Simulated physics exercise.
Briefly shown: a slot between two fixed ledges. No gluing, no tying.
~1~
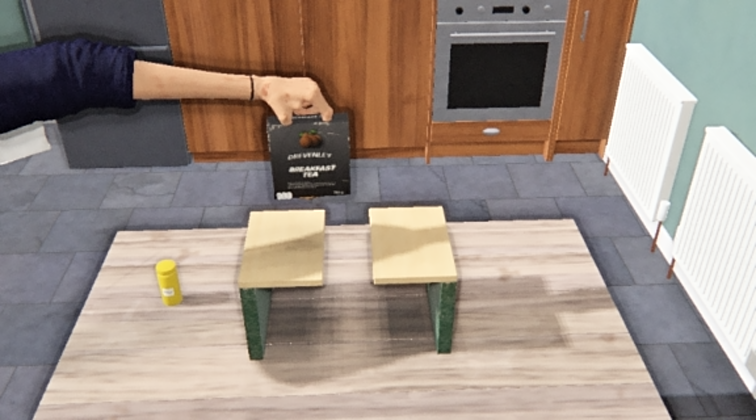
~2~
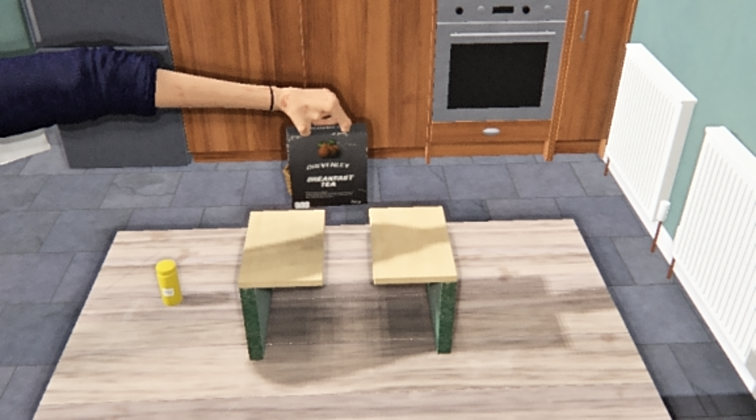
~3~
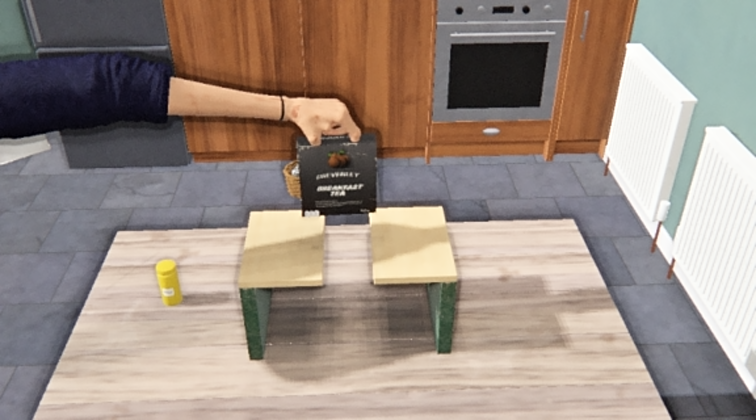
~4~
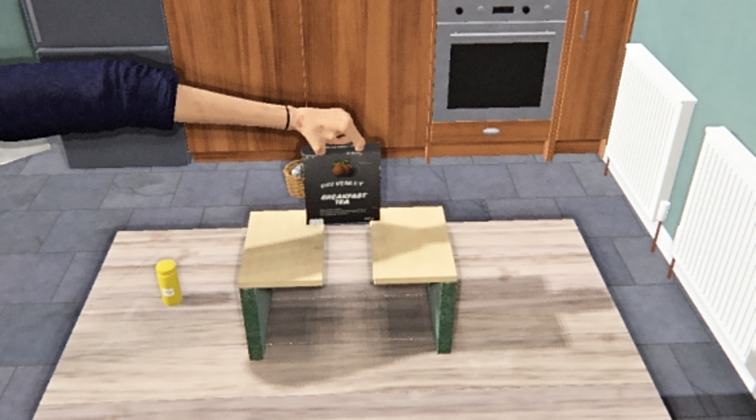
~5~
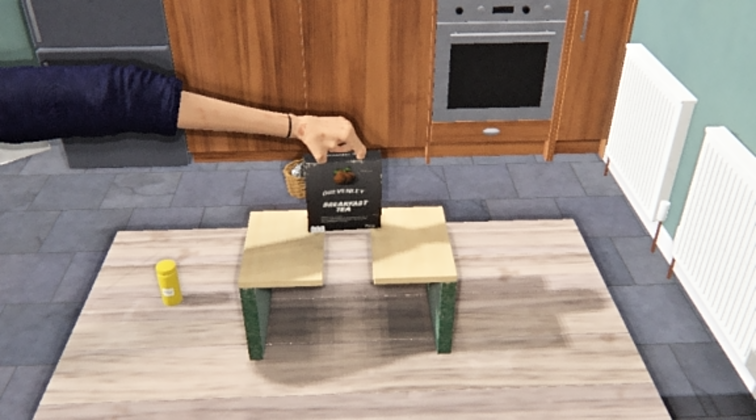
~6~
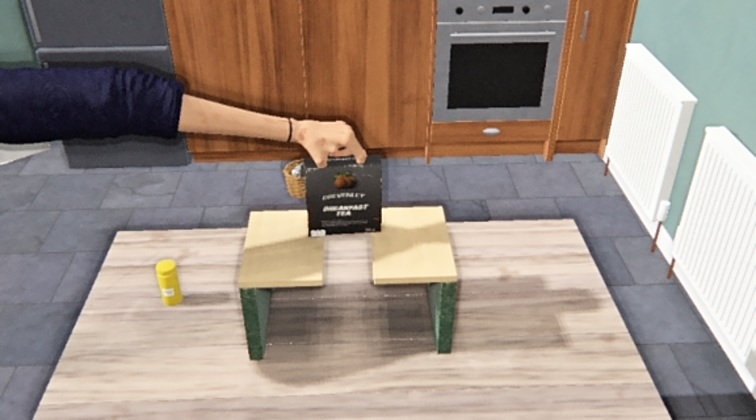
In a kitchen, a hand moves a black tea packet rightward and down above the gap between two wooden-topped supports.
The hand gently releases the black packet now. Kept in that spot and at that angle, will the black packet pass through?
It stays put on top.
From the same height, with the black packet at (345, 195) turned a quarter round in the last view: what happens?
Result: Passes the gap.
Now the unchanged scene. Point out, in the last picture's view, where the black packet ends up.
At about (344, 209).
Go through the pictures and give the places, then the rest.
In the first picture, on its way; black packet (310, 157); yellow shaker (169, 283).
In the second picture, on its way; black packet (329, 167); yellow shaker (169, 283).
In the third picture, on its way; black packet (338, 176); yellow shaker (169, 283).
In the fourth picture, on its way; black packet (342, 184); yellow shaker (169, 283).
In the fifth picture, on its way; black packet (344, 192); yellow shaker (169, 283).
In the sixth picture, poised above the slot; black packet (344, 196); yellow shaker (169, 283).
Then, 0.20 s on from there, black packet shifted a little near (344, 208).
Then, 0.30 s on from there, black packet resting near (345, 210).
In the end, both unmoved. At the end, from the last picture's camera, black packet near (344, 209). The packet lodges.
